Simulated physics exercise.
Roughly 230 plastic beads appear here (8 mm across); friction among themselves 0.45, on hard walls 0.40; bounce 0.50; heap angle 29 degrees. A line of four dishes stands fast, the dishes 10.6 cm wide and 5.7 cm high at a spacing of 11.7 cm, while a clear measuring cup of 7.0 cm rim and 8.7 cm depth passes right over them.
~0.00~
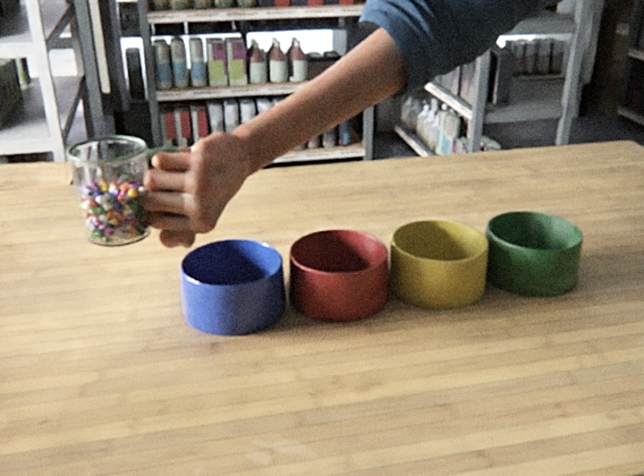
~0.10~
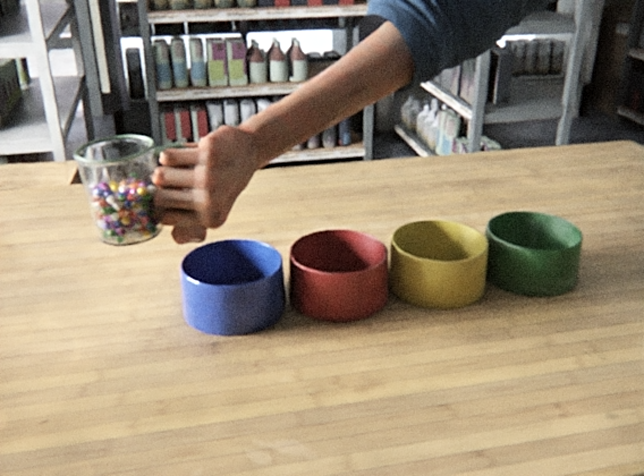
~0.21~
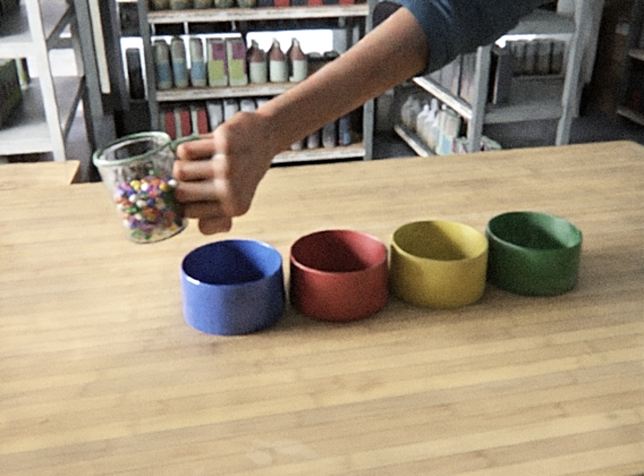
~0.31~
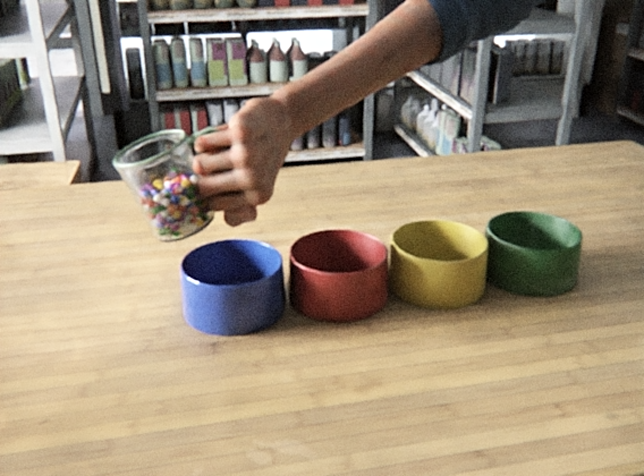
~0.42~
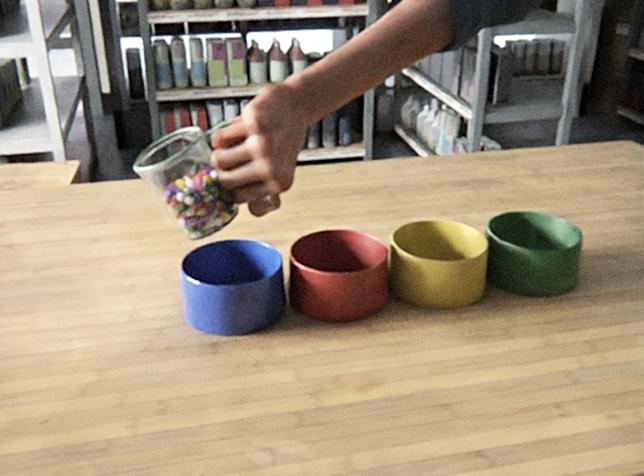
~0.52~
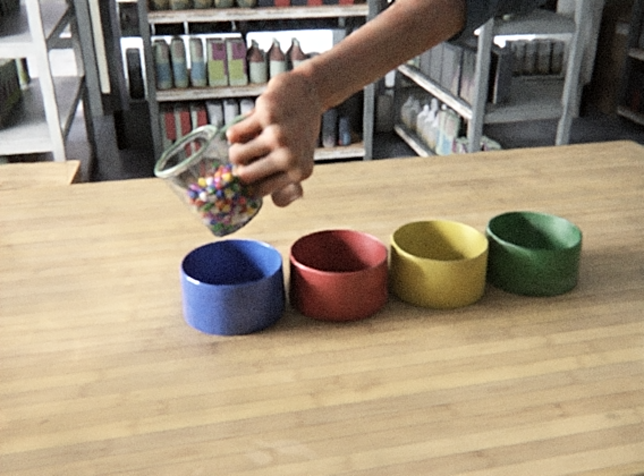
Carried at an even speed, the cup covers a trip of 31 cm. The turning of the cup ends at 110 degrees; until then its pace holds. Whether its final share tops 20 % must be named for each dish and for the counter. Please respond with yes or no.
Red yes, blue no, green no, yellow no, counter no.
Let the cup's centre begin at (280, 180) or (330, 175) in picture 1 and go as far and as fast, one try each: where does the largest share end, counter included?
The winner: Green; green.
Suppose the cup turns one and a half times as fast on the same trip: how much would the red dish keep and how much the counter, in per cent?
I'd say red ends at 90 while the counter ends at 0.
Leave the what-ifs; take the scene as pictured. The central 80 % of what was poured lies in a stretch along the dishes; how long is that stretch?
Roughly 6 centimetres.
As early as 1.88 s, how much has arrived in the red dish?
By that moment, around 50 percent has got there.
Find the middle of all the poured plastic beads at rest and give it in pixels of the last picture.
In the last view, approximately (338, 283).
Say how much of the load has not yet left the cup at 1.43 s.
Roughly 100 percent.
Then, at 1.06 s, tilt 68 degrees; cup holds 100 %.
After 1.43 s, tilt 94 degrees; cup holds 100 %.
After 1.88 s, tilt 110 degrees; cup holds 50 %, red 50 %.
By 2.9 s all is still; red 100 %, blue 0 %, green 0 %, yellow 0 %, counter 0 %.
